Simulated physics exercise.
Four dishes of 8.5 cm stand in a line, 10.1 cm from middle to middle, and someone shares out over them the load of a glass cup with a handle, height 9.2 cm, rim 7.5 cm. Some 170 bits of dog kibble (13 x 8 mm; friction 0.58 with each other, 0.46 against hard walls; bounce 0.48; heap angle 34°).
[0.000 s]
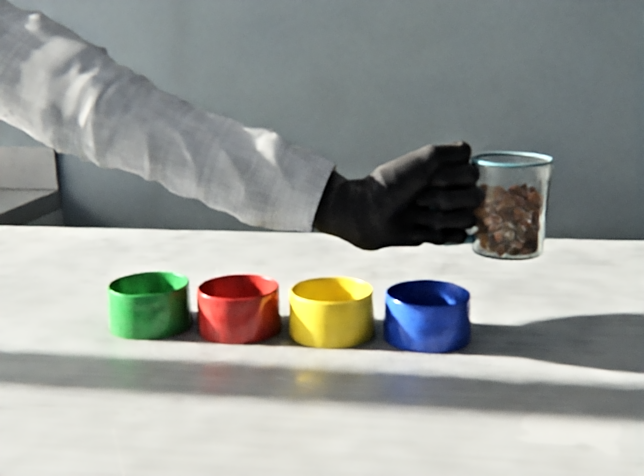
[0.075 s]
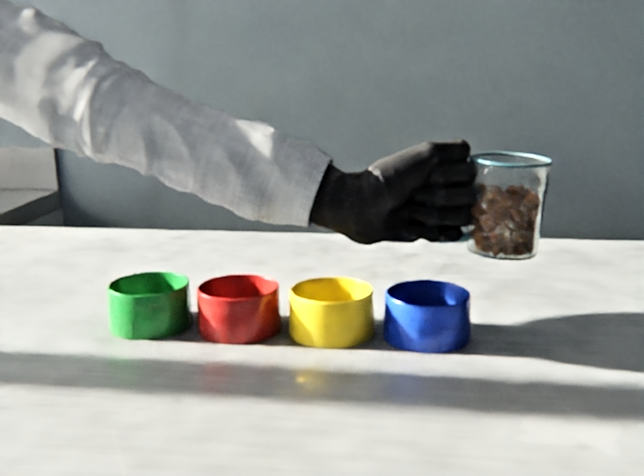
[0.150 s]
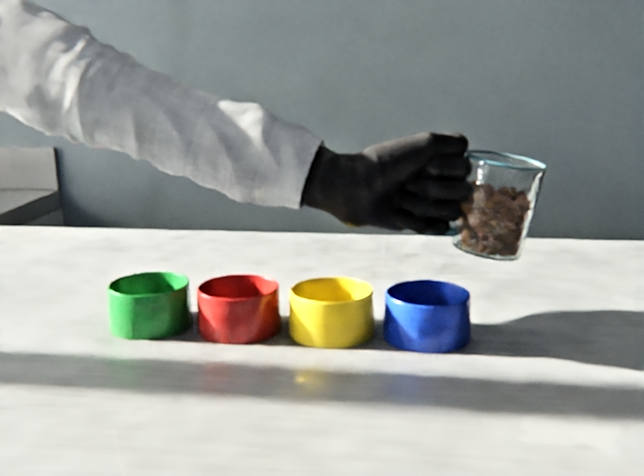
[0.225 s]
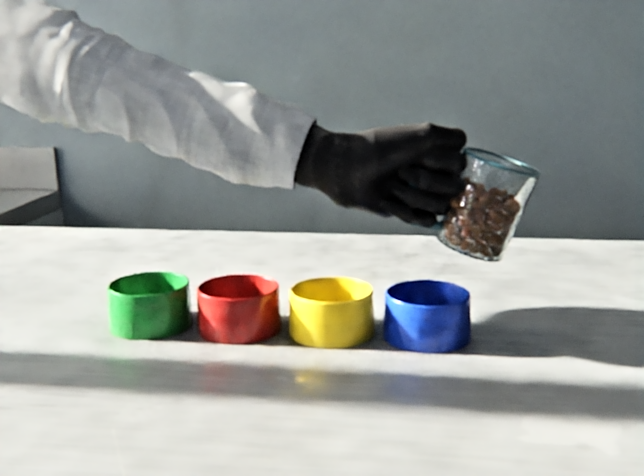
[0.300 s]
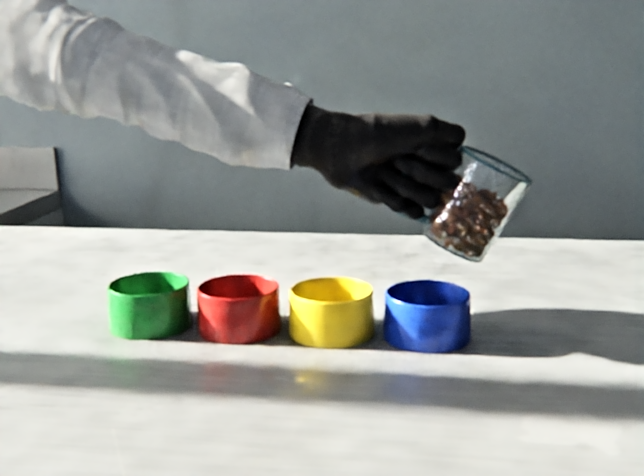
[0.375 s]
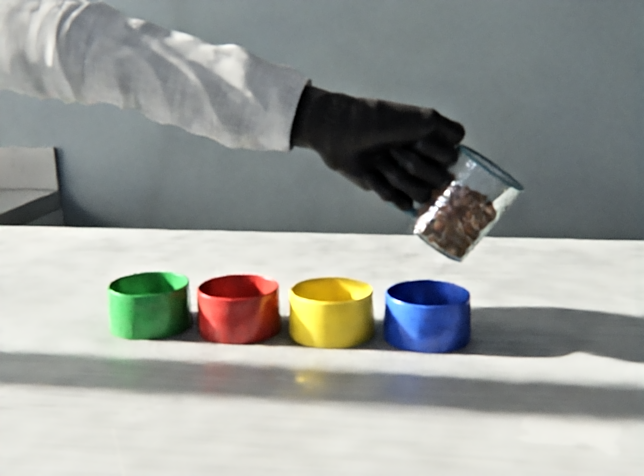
A gloved hand moves a glass cup of brown pieces slightly left while tilting it.
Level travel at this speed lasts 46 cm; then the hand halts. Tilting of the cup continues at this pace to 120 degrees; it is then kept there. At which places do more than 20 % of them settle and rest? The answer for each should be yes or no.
Red - no, blue - yes, green - no, yellow - yes, counter - yes.
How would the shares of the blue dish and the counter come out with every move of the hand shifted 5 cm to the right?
Blue 90, counter 10.
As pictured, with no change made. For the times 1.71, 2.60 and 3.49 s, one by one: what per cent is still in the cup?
First 0, then 0, then 0 per cent.
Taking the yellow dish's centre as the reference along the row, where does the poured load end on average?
About 5 cm, toward higher x.
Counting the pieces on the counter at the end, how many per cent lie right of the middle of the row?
I'd say near 100 percent.
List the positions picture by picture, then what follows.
The first frame shows cup at (509, 206), tilt 0 degrees, lip at (551, 160), moved 0.0 cm; middle of the pieces at (507, 218); blue dish at (428, 293); yellow dish at (331, 290); red dish at (238, 287); green dish at (149, 284).
The second frame shows cup at (506, 206), tilt 3 degrees, lip at (550, 162), moved 0.3 cm; middle of the pieces at (503, 218).
The third frame shows cup at (496, 205), tilt 10 degrees, lip at (545, 167), moved 1.3 cm; middle of the pieces at (492, 217).
The fourth frame shows cup at (485, 205), tilt 18 degrees, lip at (539, 174), moved 2.4 cm; middle of the pieces at (479, 216).
The fifth frame shows cup at (474, 205), tilt 26 degrees, lip at (531, 181), moved 3.4 cm; middle of the pieces at (467, 215).
The sixth frame shows cup at (463, 205), tilt 34 degrees, lip at (523, 189), moved 4.5 cm; middle of the pieces at (454, 214); blue dish at (428, 293); yellow dish at (331, 290); red dish at (238, 287); green dish at (149, 284). The cup turns about 110 degrees a second and travels 14 cm a second.
Then, at 1.71 s, tilt 120 degrees; cup holds 0 %, blue 35 %, yellow 40 %.
Then, at 2.60 s, tilt 120 degrees; cup holds 0 %, blue 35 %, yellow 40 %.
After 3.49 s, tilt 120 degrees; cup holds 0 %, blue 35 %, yellow 40 %.
In the end, at 3.8 s, red 0 %, blue 35 %, green 0 %, yellow 40 %, counter 30 %.
